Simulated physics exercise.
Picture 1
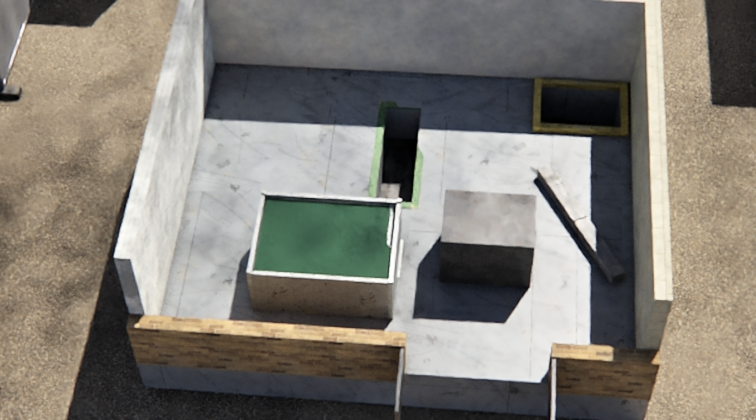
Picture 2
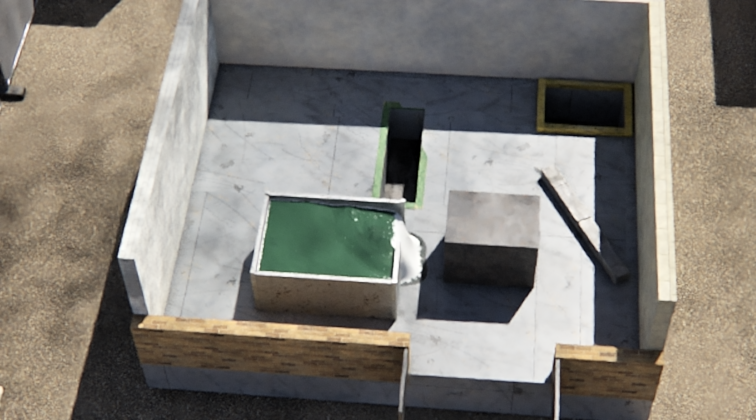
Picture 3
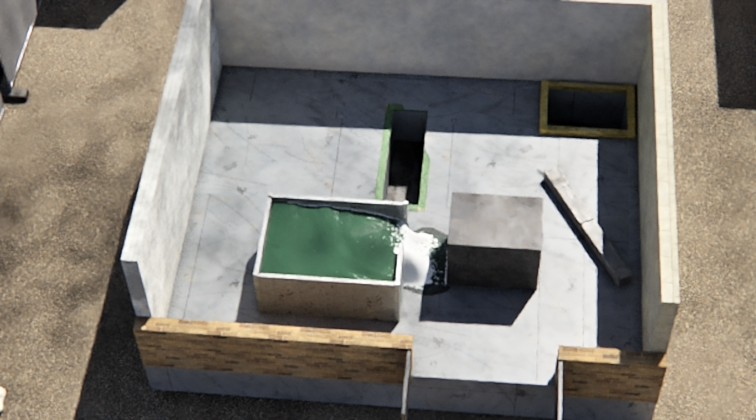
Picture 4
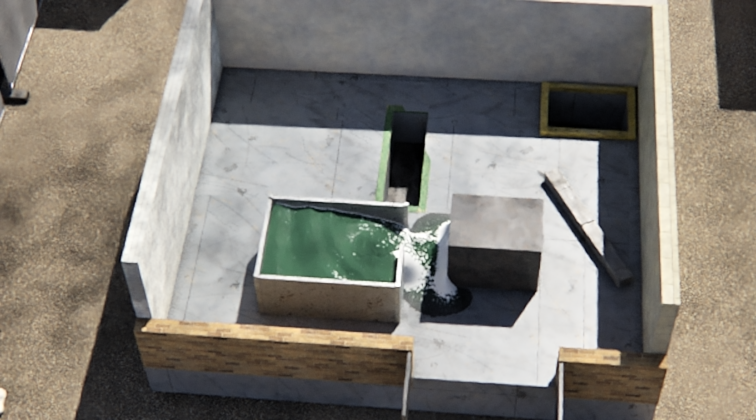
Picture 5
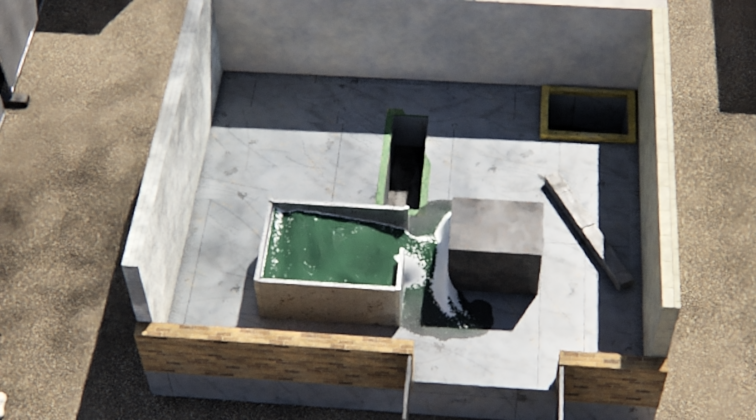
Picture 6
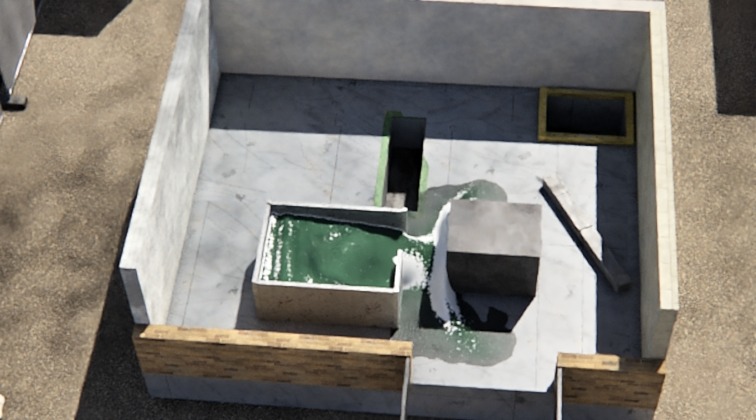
The clip opens on a walled slab seen from above, with a still, green-filled open tank left of a grey block. White, frothing water pours from the tank's right side, reaches the block, and spreads along its left face, wetting the floor above and below it as the tank's level drops.
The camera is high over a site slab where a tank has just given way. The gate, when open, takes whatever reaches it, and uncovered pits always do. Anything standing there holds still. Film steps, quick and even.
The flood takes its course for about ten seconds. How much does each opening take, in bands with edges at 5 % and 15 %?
The gate lands in the top band - past fifteen per cent; the green pit lands in the top band - past fifteen per cent; the yellow pit lands in the bottom band - below five per cent.
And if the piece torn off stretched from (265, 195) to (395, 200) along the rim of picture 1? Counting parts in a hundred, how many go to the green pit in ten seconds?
In percent, green takes 45.
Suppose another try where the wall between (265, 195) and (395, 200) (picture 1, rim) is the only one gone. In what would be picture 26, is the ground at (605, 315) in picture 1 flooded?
Check at the given point: Unwetted.
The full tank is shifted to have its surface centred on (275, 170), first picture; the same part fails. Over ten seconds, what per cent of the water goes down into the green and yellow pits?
Ten seconds on: Green pit 70 percent, yellow pit 0 percent.
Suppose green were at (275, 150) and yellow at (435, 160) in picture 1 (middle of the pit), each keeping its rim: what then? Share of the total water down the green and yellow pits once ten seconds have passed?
Roughly: Green pit 6 %, yellow pit 20 %.
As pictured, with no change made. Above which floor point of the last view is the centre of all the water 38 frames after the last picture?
My pick is pixel (394, 230).
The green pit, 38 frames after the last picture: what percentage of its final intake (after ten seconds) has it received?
I make it 75 per cent.
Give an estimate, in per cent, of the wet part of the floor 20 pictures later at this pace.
It works out to about 50 in a hundred.
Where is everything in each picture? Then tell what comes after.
The open tank at (326, 239) is whole and still, in the first picture.
Water pours out at (399, 244) and has run to (414, 280), in the second picture.
The front is at (444, 287), out from the gap at (402, 249), in the third picture.
The front is at (463, 303), out from the gap at (402, 252), in the fourth picture.
The front is at (481, 330), out from the gap at (403, 256), in the fifth picture.
Water pours out at (401, 257) and has run to a hidden place, in the sixth picture.
A moment on, water covers 25 % of the floor; the gate 3 %, the green pit 2 %, the yellow pit 0 %.
Next, water covers 35 % of the floor; the gate 8 %, the green pit 6 %, the yellow pit 0 %.
Then, water covers 50 % of the floor; the gate 14 %, the green pit 10 %, the yellow pit 0 %.
Later, water covers 70 % of the floor; the gate 21 %, the green pit 15 %, the yellow pit 1 %.
In the end, water covers 85 % of the floor; the gate 26 %, the green pit 20 %, the yellow pit 1 %.
